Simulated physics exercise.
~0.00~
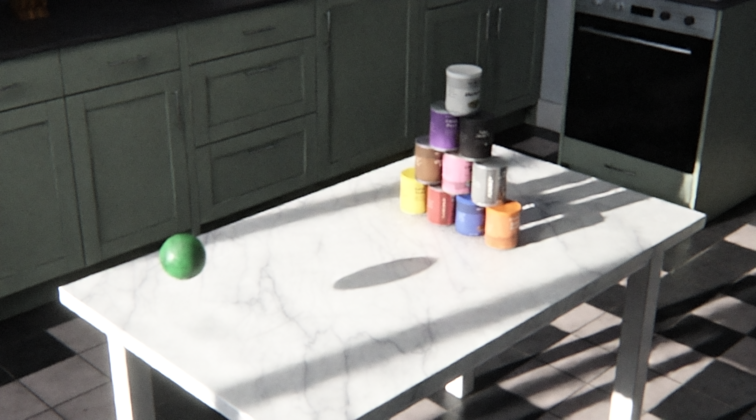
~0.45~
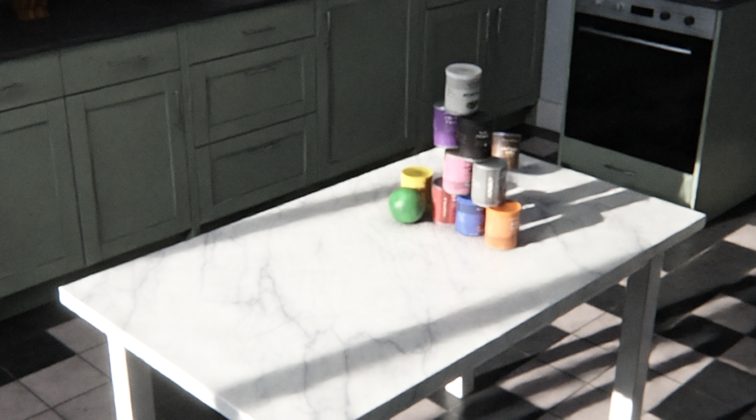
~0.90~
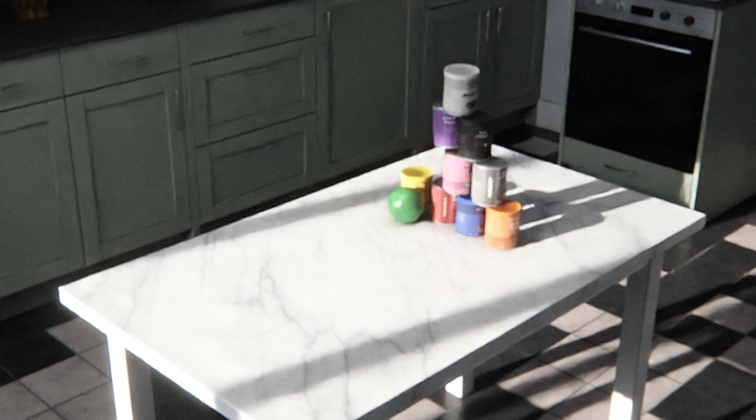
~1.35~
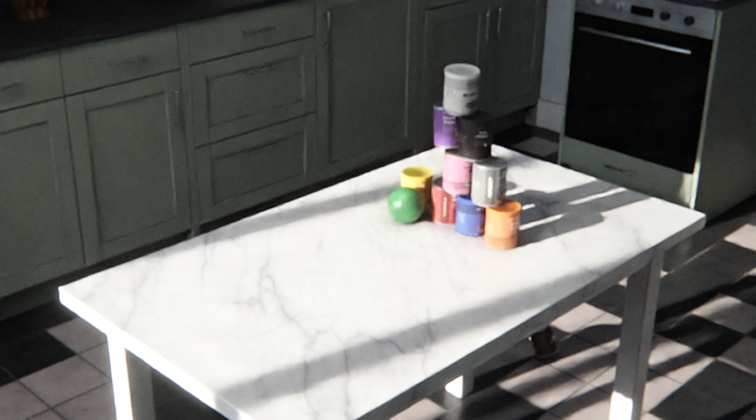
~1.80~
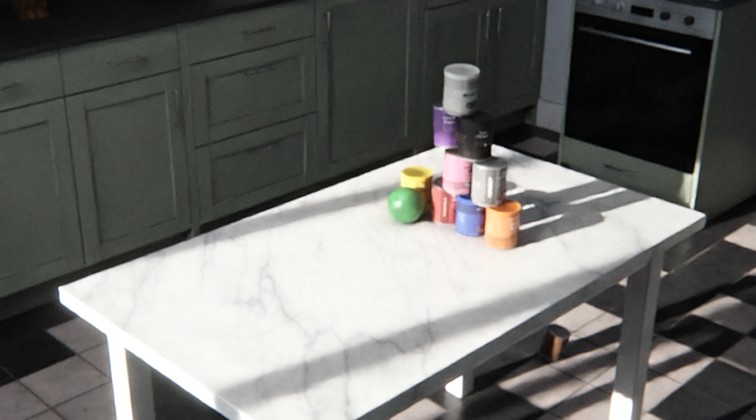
A white marble-topped table held a stacked pyramid of colourful tins as a green ball flew in from the left and struck it, knocking a brown tin out the back and onto the floor, while the others stayed piled with the ball resting beside them.
